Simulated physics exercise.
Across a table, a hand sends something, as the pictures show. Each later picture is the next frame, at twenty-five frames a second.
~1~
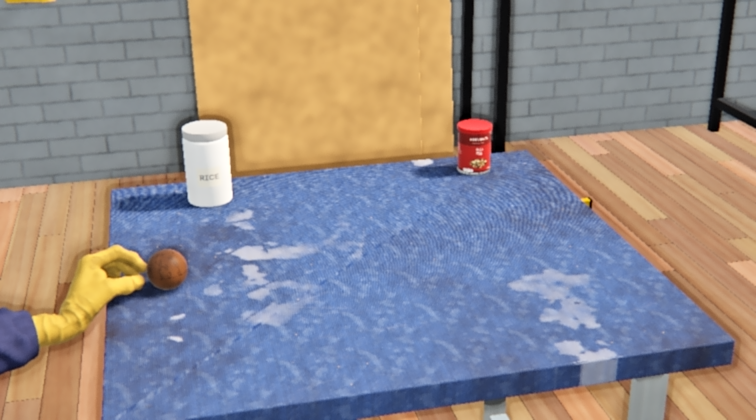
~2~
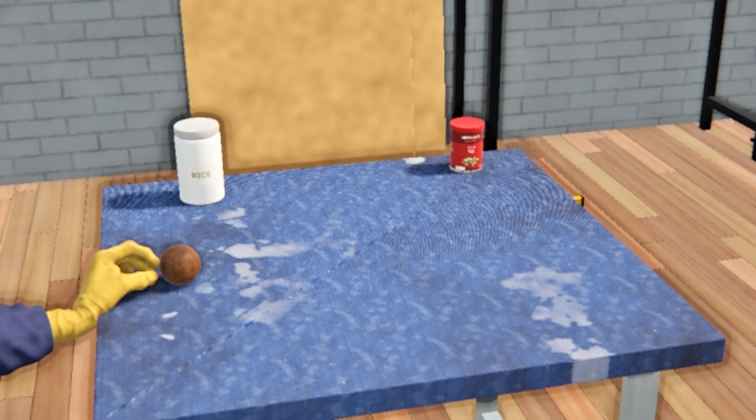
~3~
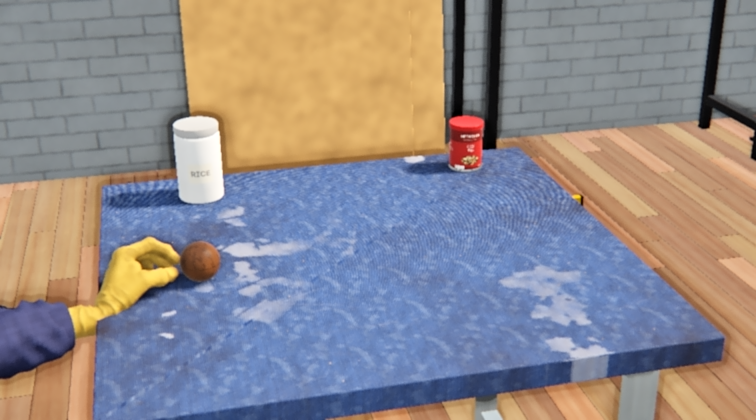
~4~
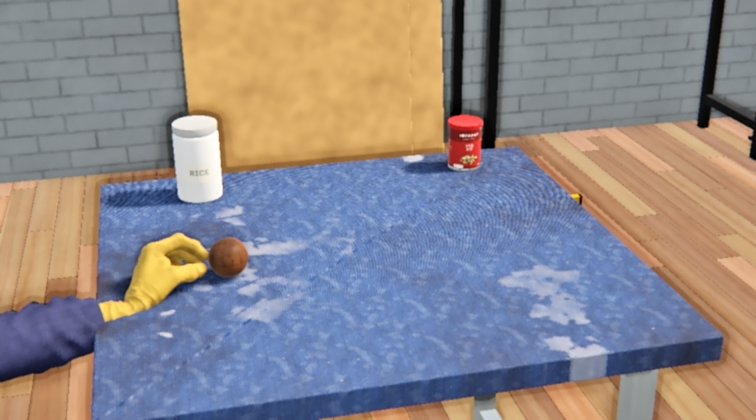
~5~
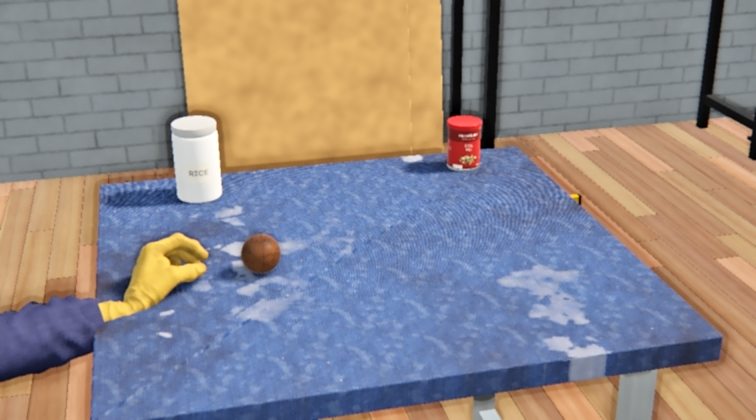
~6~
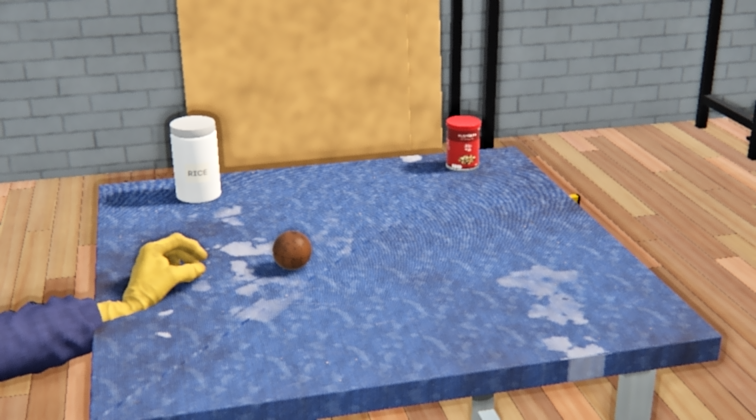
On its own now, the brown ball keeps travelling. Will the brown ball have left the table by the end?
It comes off the table.
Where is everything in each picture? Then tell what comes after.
The first frame shows under the hand; brown ball (167, 269).
The second frame shows under the hand; brown ball (180, 265).
The third frame shows under the hand; brown ball (200, 261).
The fourth frame shows brown ball (228, 257).
The fifth frame shows brown ball (260, 254) rolled about its own width.
The sixth frame shows brown ball (292, 251) rolled well along.
Then, 0.30 s after the last picture, brown ball rolled well along near (506, 226).
Then, 0.70 s after the last picture, brown ball now off the table.
By the end, off the table, brown ball.
